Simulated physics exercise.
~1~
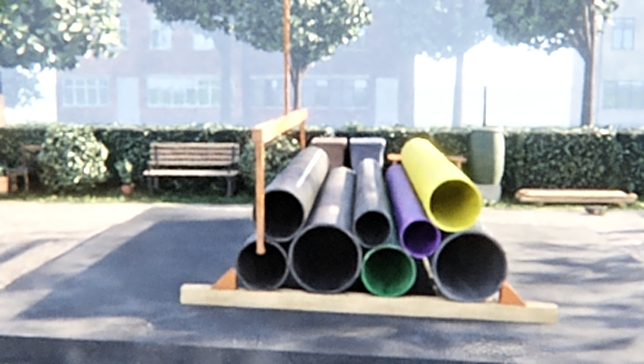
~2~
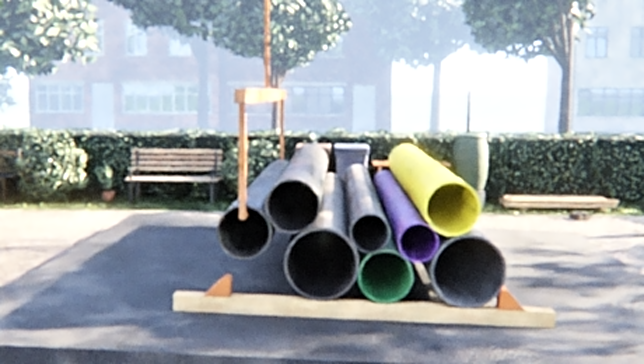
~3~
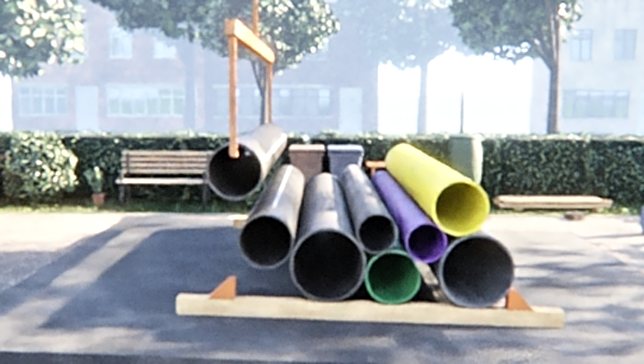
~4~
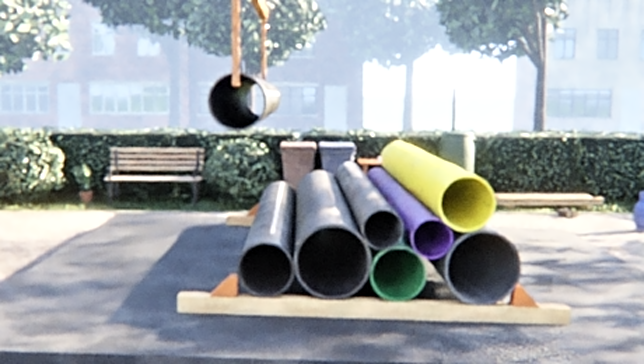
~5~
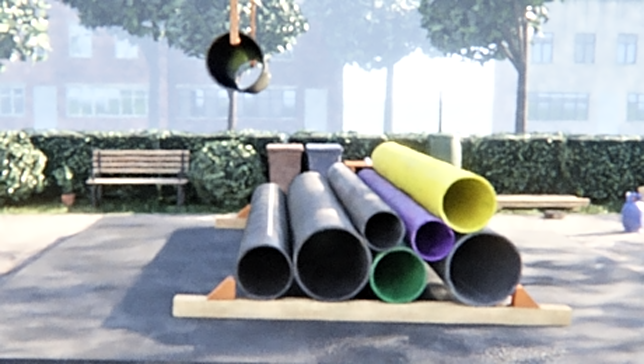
On a paved yard, an orange hoist lifts one dark pipe clear of the stack.
